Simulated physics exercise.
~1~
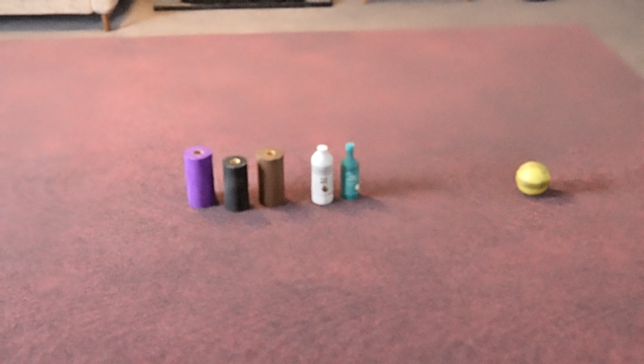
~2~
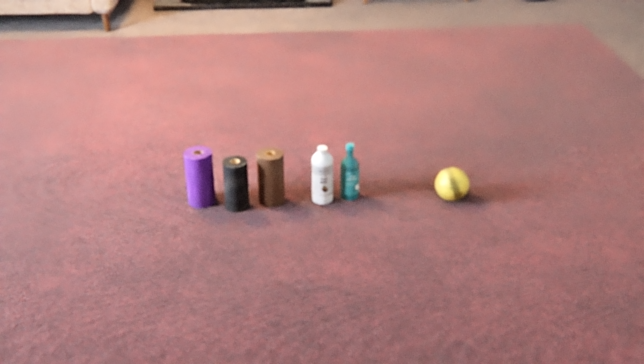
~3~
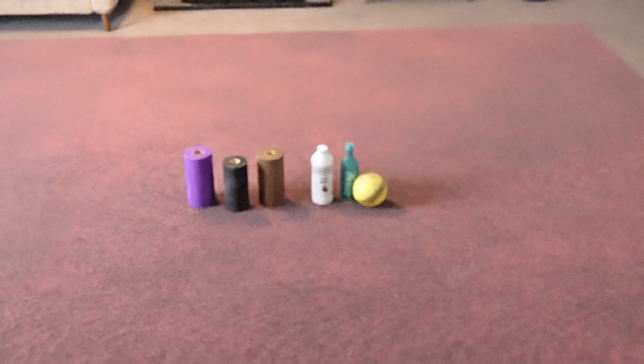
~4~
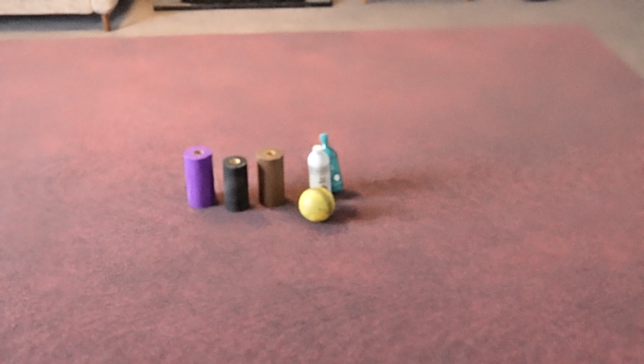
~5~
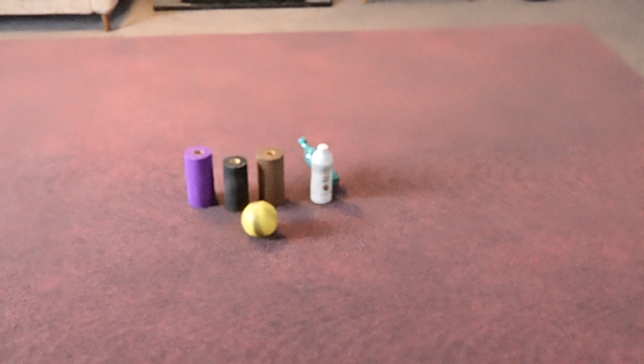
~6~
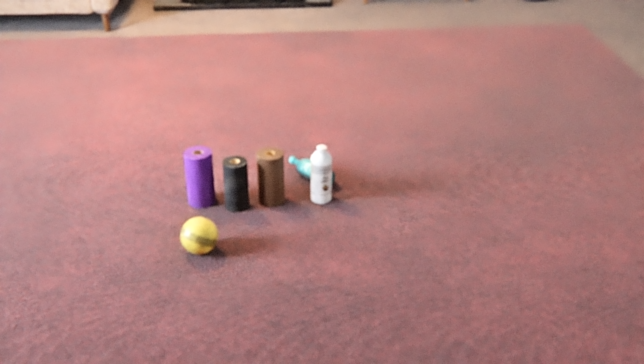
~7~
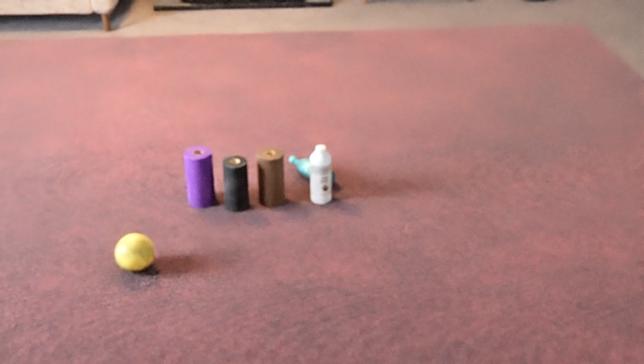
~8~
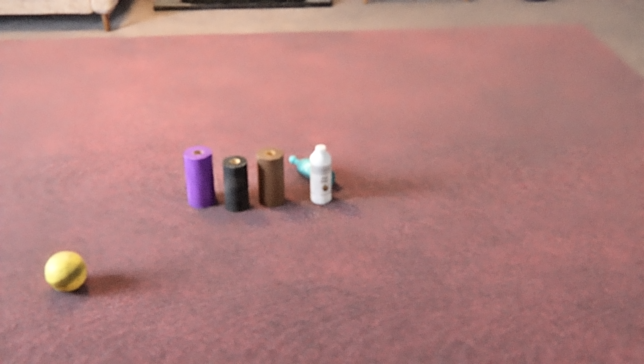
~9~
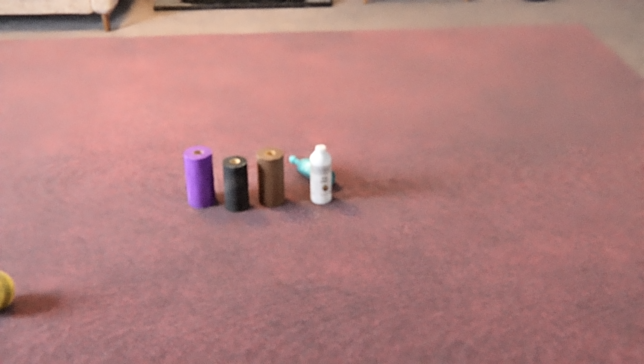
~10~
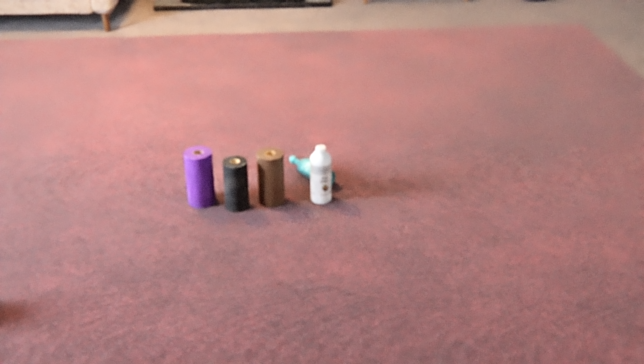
On a reddish carpet, a yellow ball rolled in from the right and knocked over the turquoise bottle, then carried on past the white bottle and three rolls and out of view at the left, leaving those four standing.
